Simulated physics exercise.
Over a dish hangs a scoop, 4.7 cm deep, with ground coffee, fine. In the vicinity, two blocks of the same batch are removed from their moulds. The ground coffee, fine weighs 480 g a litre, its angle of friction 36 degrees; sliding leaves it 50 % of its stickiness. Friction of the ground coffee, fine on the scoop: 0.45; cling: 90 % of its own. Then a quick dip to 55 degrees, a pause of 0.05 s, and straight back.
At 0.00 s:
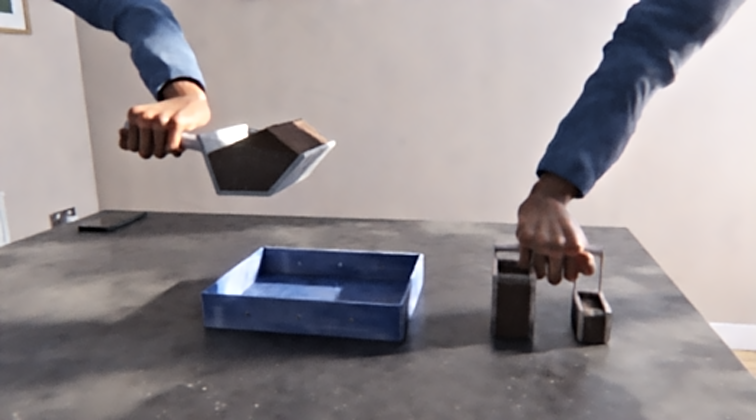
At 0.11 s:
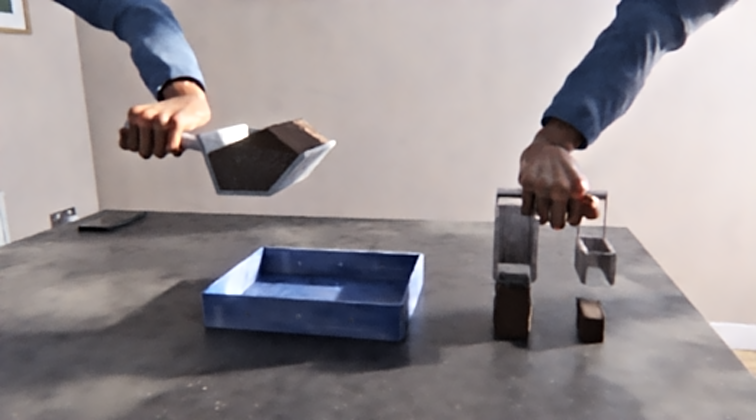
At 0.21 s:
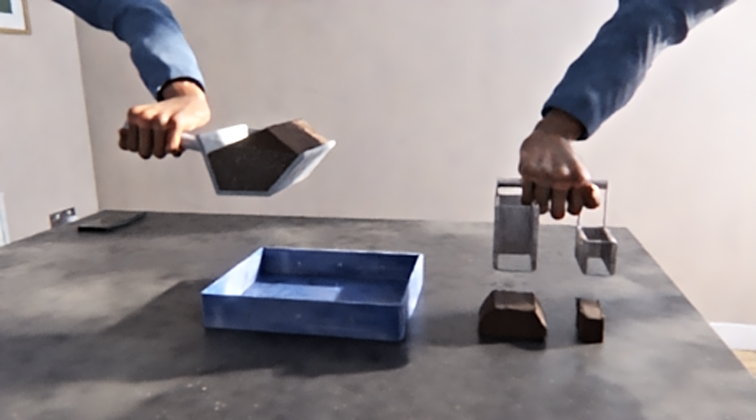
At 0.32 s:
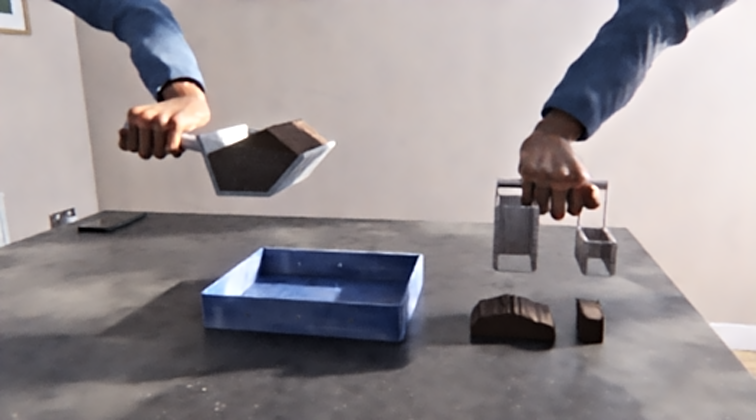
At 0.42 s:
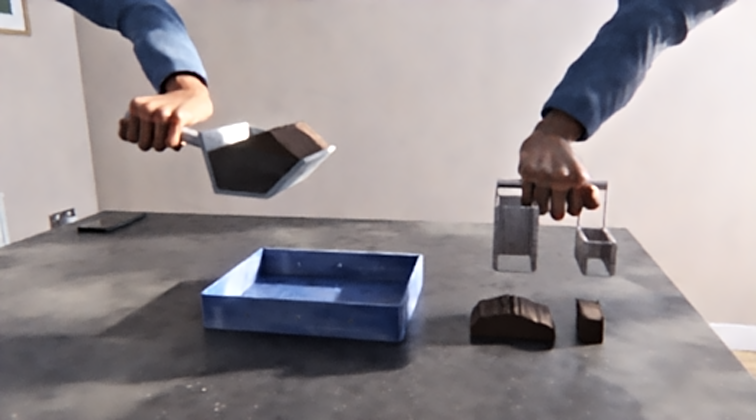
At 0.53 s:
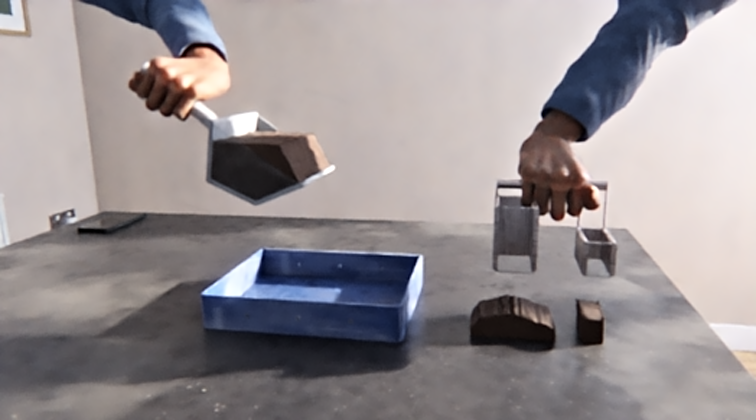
In this clip, a hand lifts two joined moulds off two dark blocks on a table, and the taller block slumps while the shorter keeps its shape; another hand then tilts a loaded scoop above a blue tray.
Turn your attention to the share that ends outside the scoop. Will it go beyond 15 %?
Yes.
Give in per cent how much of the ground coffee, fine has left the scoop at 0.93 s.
It works out at roughly 22 percent.
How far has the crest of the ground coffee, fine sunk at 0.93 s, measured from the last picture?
Measured change: Around 1.5 cm.
After 0.71 s, the scoop is at 55 degrees and 0 % has left it.
After 0.93 s, the scoop is at 38 degrees and 21 % has left it.
After 1.15 s, the scoop is at 0 degrees and 26 % has left it.
After 1.37 s, the scoop is at 0 degrees and 26 % has left it.
After 1.47 s, at the end, the scoop is at 0 degrees and 26 % has left it.
